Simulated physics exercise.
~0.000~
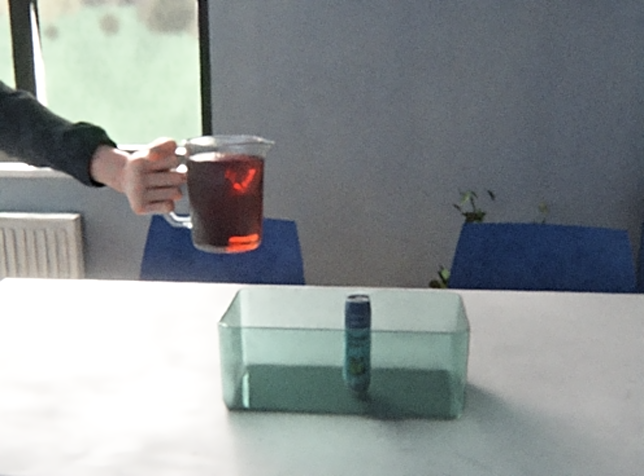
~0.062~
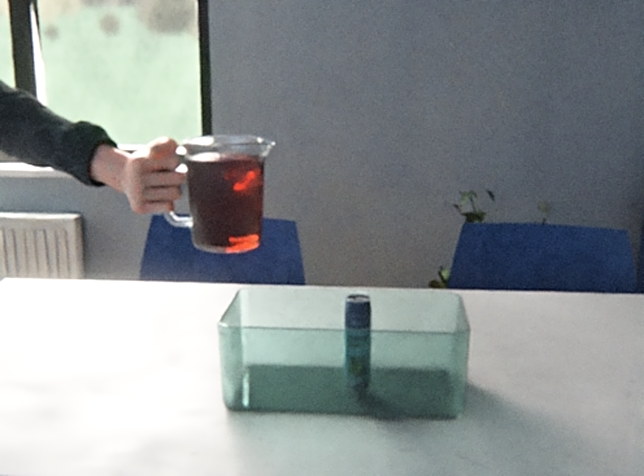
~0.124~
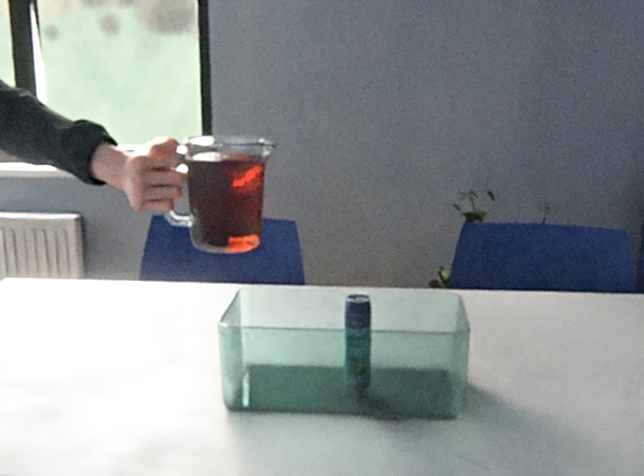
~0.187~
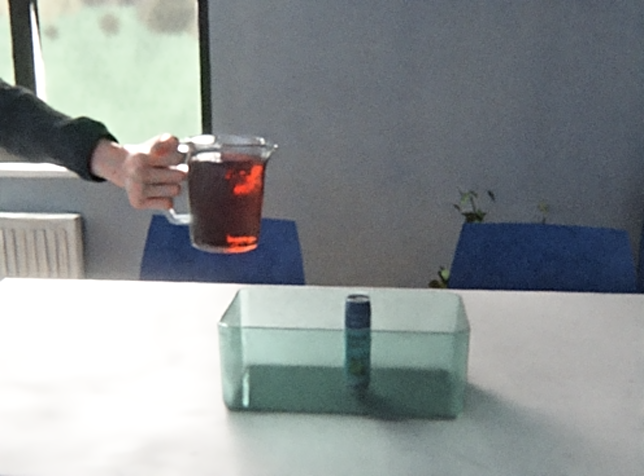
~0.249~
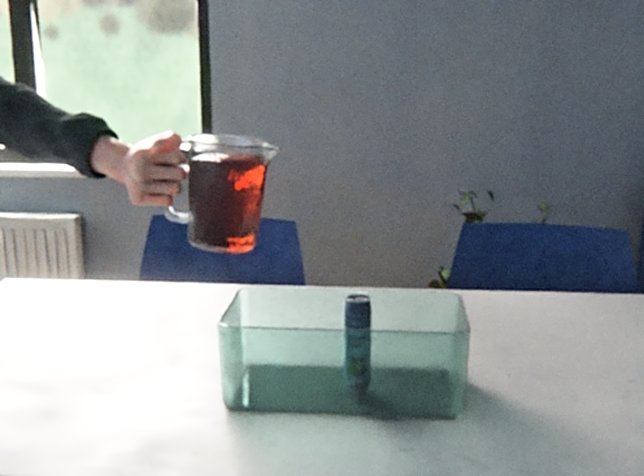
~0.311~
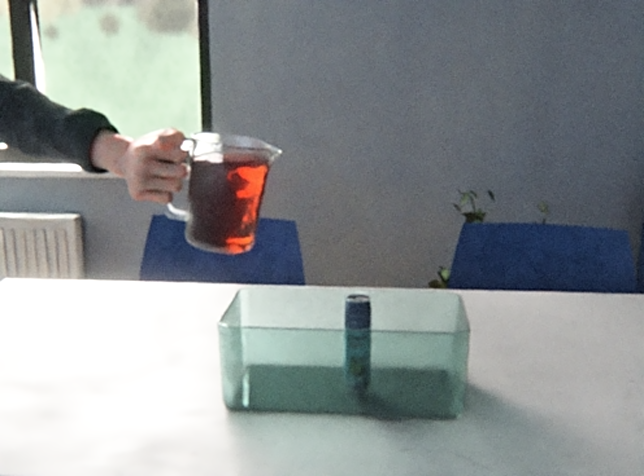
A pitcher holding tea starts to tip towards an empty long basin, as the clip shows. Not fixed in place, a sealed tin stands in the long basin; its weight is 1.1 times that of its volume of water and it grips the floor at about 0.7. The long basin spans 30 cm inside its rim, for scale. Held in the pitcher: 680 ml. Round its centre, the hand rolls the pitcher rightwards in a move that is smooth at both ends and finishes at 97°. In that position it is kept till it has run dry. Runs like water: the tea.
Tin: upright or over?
It will be floored.
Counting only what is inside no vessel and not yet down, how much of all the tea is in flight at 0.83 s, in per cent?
Near 9 per cent at that moment.
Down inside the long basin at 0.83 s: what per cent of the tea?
About 2%.
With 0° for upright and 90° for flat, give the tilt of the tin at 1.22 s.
0°.
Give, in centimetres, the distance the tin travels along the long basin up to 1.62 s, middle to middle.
Near 7 cm.
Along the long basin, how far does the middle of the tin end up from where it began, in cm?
Net tin displacement: Roughly 7.0 cm.
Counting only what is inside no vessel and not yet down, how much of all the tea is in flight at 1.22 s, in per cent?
Around 18 percent of it is airborne.
Then, 0.83 s in, the tilt is 54° and 90 per cent is still to pour; the tin stands where it began.
Then, 1.22 s in, the tilt is 86° and 48 per cent is still to pour; the tin stands where it began.
Then, 1.62 s in, the tilt is 97° and 8 per cent is still to pour; the tin lies on its side.
Then, 2.05 s in, the tilt is 97° and 1 per cent is still to pour; the tin lies on its side.
Finally, the tin lies on its side.
